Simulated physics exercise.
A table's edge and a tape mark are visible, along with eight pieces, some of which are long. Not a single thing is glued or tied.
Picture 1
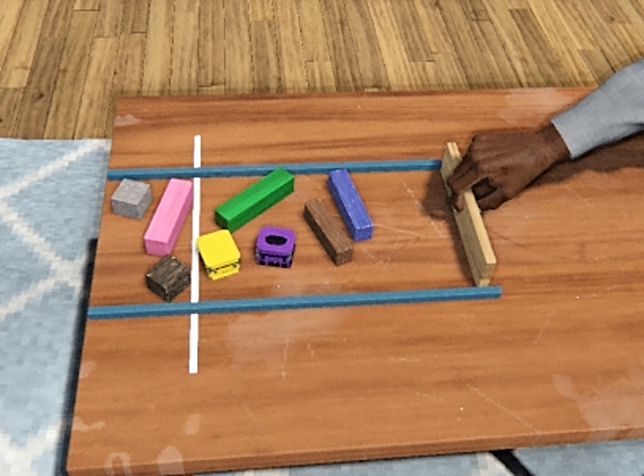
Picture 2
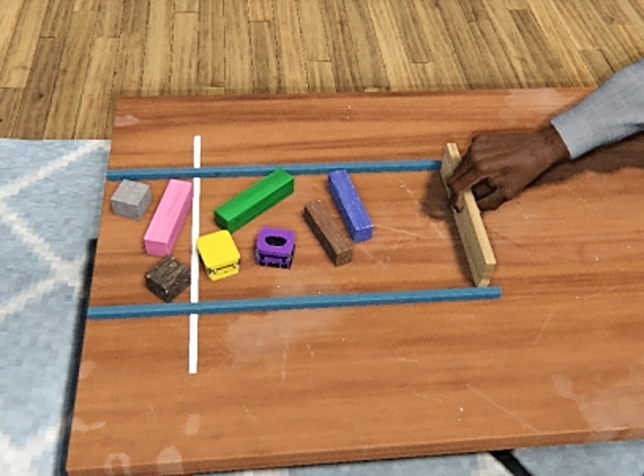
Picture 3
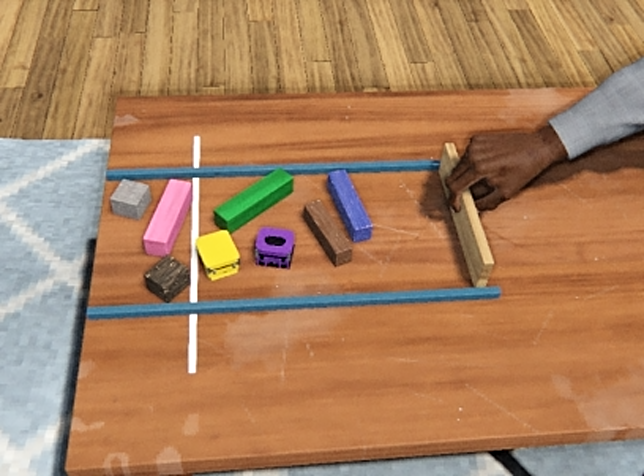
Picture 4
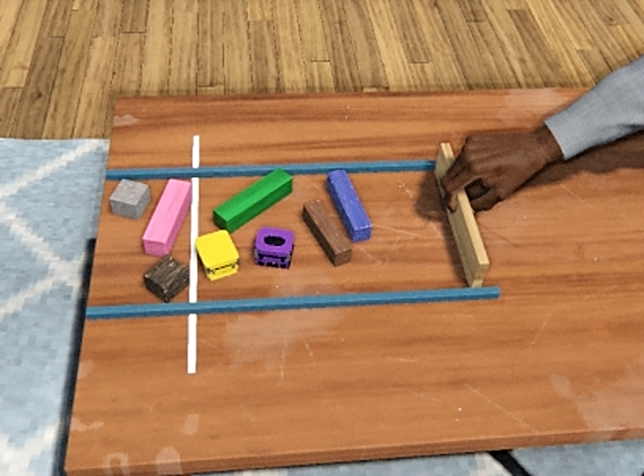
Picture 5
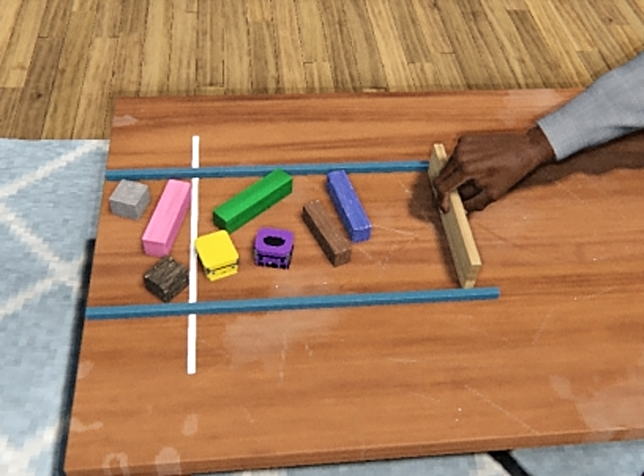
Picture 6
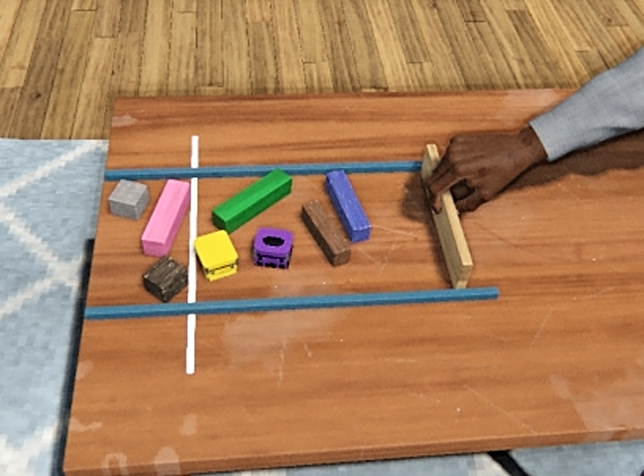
A dark-skinned hand in a light grey-blue sleeve grips an upright wooden board at the right of a reddish-brown tabletop, seen from above at an angle, with plank flooring and a patterned rug beyond. Between two blue strips lie grey, pink and black pieces near a white tape line, then green, yellow, purple, brown and blue ones. The hand slides the board slightly left while the pieces stay still.
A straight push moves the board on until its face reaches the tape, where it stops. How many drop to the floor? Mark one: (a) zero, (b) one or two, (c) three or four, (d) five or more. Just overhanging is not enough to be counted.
(b) one or two.
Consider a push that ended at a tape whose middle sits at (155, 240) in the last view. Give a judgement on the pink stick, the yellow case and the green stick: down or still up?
Observed: Pink stick toppled; yellow case toppled; green stick not toppled.
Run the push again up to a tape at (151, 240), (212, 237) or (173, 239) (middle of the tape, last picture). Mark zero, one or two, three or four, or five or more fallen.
In order of the places: Three or four; none at all; either three or four.
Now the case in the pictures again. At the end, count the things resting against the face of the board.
1 end up touching it.
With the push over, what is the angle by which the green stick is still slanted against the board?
I'd say it's about 25° out of line.
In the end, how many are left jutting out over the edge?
Overhang count: 3.
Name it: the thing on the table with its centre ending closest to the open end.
Grey block.
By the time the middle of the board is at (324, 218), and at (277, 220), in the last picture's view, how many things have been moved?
3 and 6.
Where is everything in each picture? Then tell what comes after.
In the first picture, grey block (132, 199); pink stick (170, 217); black block (168, 278); board (466, 212); tape (196, 237).
In the second picture, pink stick (170, 218); purple case (276, 248).
In the third picture, black block (168, 279); brown bar (327, 232).
In the fourth picture, grey block (131, 199); green stick (254, 201).
In the fifth picture, pink stick (168, 218); yellow case (217, 256).
In the sixth picture, grey block (129, 200); pink stick (167, 218); black block (166, 279); board (444, 214); tape (193, 238).
Early on, none off yet; grey block at rest near (129, 200); pink stick at rest near (167, 218); black block at rest near (166, 279).
A while later, none off yet; grey block at rest near (129, 200); pink stick travelled a little near (146, 215); black block travelled about its own width near (110, 288).
Finally, the number that fall off is one or two; lost, black block.
